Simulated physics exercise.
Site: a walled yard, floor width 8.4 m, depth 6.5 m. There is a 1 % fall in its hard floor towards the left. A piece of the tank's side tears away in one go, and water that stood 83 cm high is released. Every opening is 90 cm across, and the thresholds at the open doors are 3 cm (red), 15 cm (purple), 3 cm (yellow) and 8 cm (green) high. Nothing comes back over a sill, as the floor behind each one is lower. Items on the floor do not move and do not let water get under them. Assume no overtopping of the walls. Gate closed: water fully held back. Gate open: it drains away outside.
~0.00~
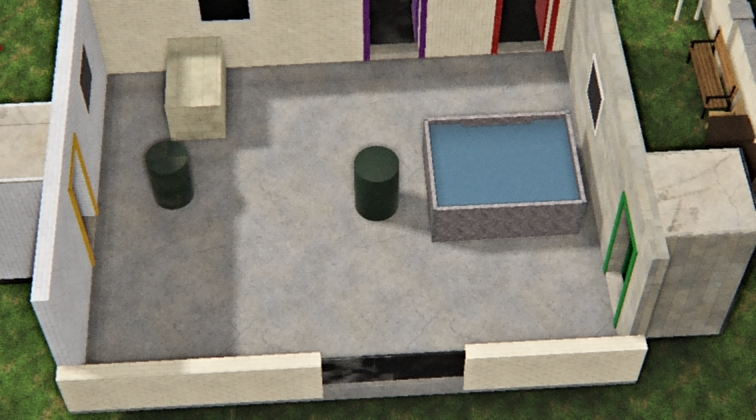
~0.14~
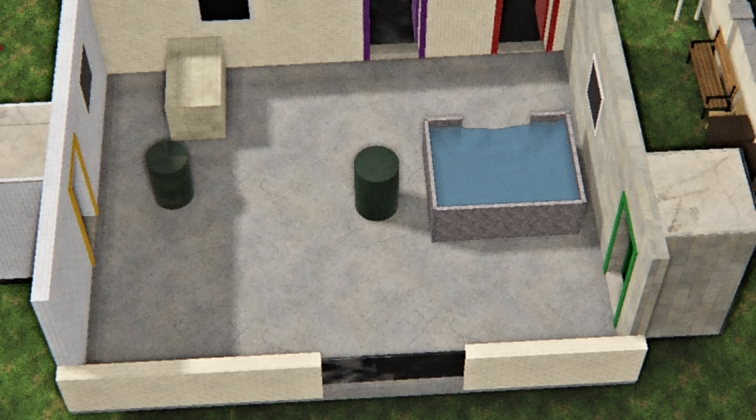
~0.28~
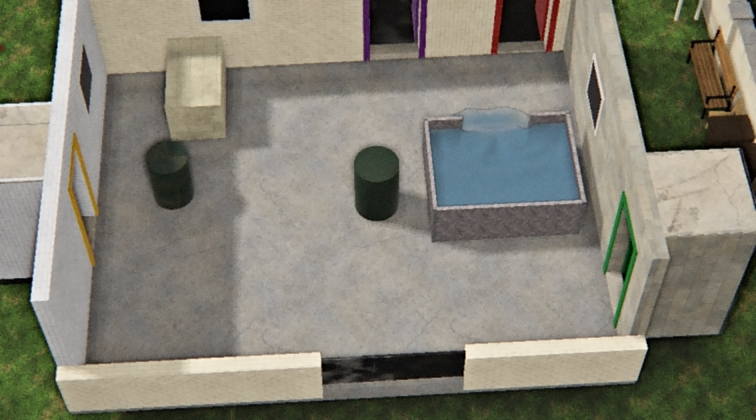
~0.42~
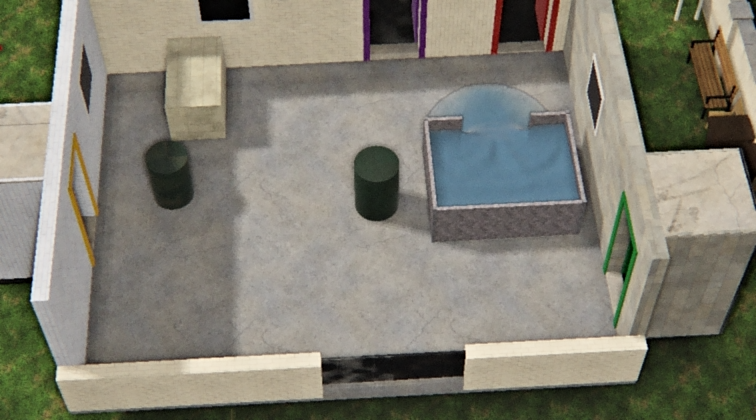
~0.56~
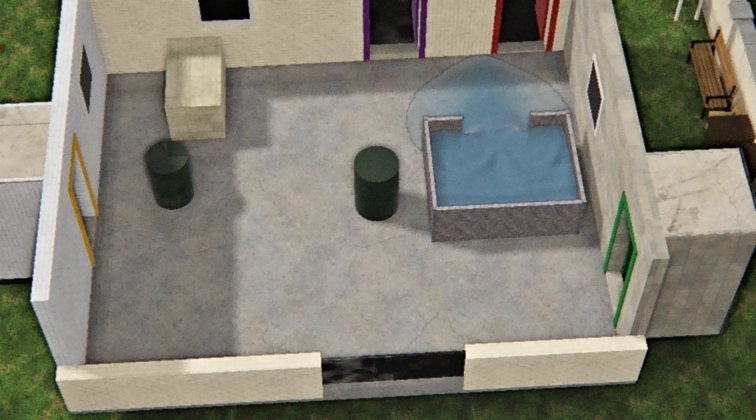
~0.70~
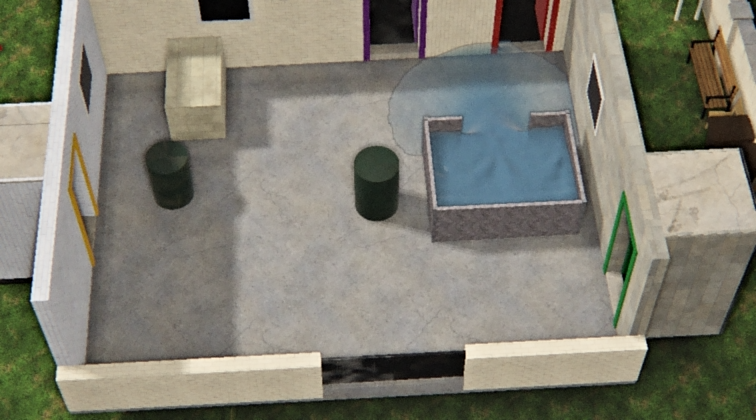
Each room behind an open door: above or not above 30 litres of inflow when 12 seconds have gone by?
My prediction: The red door will overshoot the limit. The purple door will overshoot the limit. The yellow door will undershoot the limit. The green door will undershoot the limit.
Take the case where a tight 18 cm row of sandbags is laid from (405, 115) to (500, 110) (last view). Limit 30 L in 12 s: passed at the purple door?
Then, for the purple door, it's lower.
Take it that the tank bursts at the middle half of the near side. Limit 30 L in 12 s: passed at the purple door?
Then: Purple short of it.
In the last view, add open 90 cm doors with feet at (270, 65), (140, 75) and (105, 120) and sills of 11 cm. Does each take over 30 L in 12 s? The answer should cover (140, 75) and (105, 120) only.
Well, the first one ends up on the low side, the second one on the low side.
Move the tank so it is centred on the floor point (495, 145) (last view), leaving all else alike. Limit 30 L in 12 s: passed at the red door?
With that change, the limit at the red door is surpassed.
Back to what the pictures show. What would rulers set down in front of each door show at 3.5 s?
Red 23 cm, purple 18 cm, yellow 0 cm, green 0 cm.
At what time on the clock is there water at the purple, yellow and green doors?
The purple door is reached at 0.8 s, yellow at 7.0 s, green at 4.5 s.
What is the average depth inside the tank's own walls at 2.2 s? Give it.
I'd put the mean depth near 43 centimetres.
After 1.4 s water covers 15 % of the floor and is deepest (47 cm) near (493, 147); red door 18 cm at the sill, 115 L in, purple door 26 cm at the sill, 5 L in, yellow door not reached, green door not reached.
After 2.2 s water covers 20 % of the floor and is deepest (36 cm) near (472, 70); red door 31 cm at the sill, 328 L in, purple door 23 cm at the sill, 38 L in, yellow door not reached, green door not reached.
After 3.5 s water covers 35 % of the floor and is deepest (29 cm) near (471, 62); red door 23 cm at the sill, 560 L in, purple door 18 cm at the sill, 58 L in, yellow door not reached, green door not reached.
After 7.0 s water covers 70 % of the floor and is deepest (16 cm) near (246, 82); red door 12 cm at the sill, 870 L in, purple door 11 cm at the sill, 65 L in, yellow door 1 cm at the sill, 0 L in, green door 2 cm at the sill, 0 L in.
After 12.0 s water covers 90 % of the floor and is deepest (11 cm) near (84, 389); red door 6 cm at the sill, 965 L in, purple door 6 cm at the sill, 65 L in, yellow door 5 cm at the sill, 11 L in, green door 1 cm at the sill, 0 L in.
